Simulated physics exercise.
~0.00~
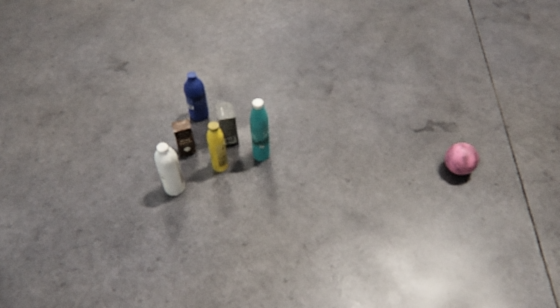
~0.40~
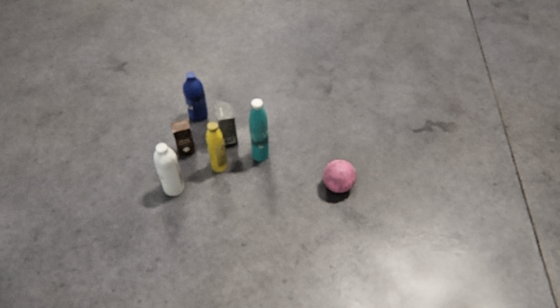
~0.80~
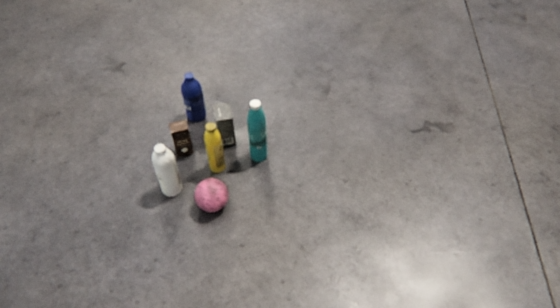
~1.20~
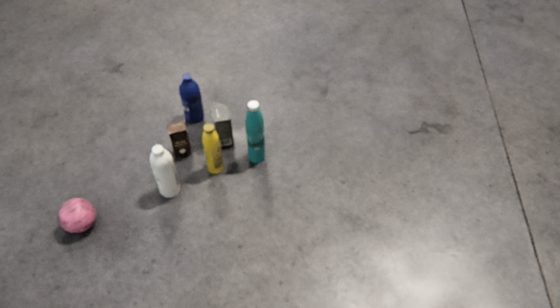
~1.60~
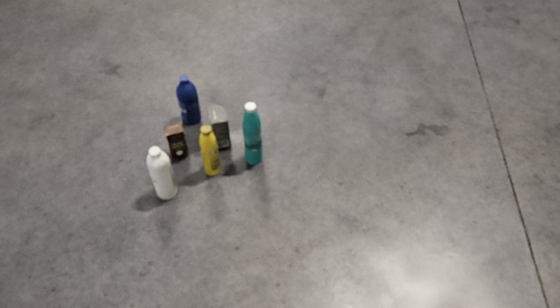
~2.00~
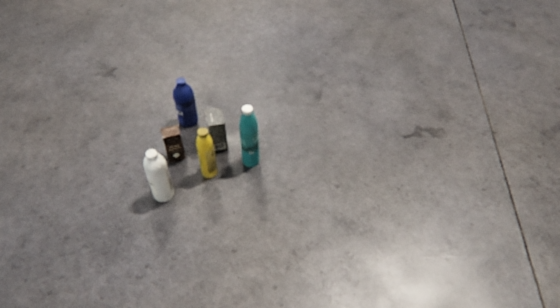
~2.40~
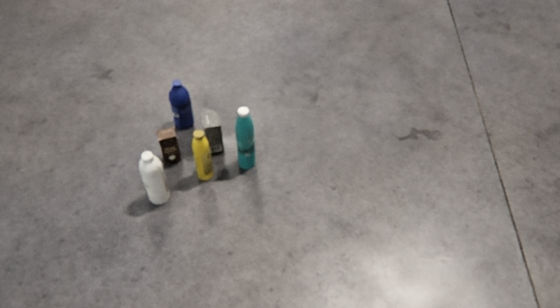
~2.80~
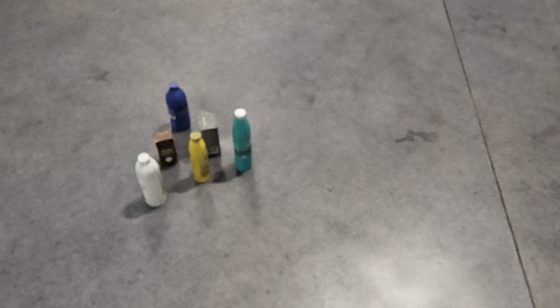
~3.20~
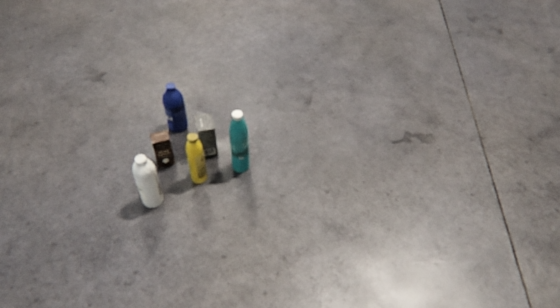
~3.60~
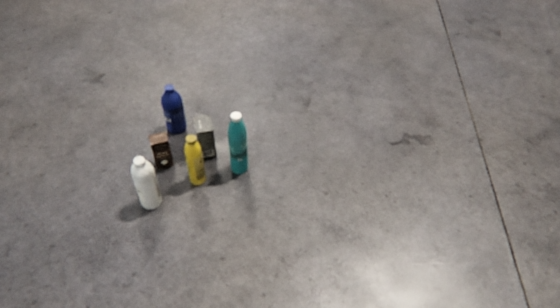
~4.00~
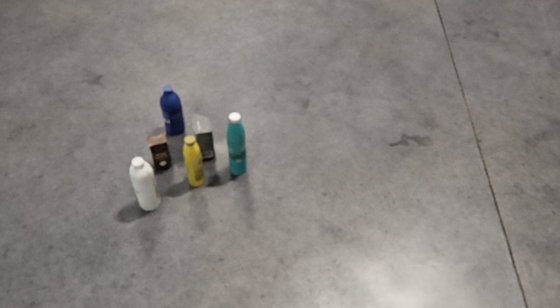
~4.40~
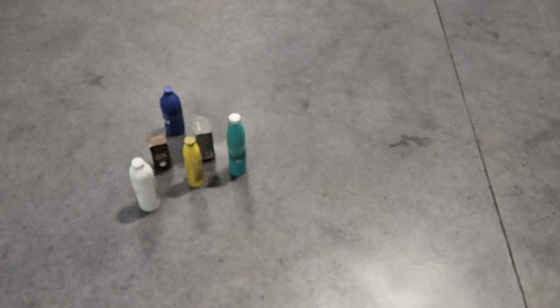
A pink ball rolls across a smooth grey concrete floor, seen from above at an angle, toward a small cluster of containers left of centre. The group holds a blue bottle at the back, a brown carton and a grey carton, a yellow bottle, a turquoise bottle on the right and a white bottle at the front left. From the right, the ball travels left, passes just in front of the cluster without knocking anything over, and leaves at the left side. The view shifts slightly right, and all the bottles and cartons remain standing.
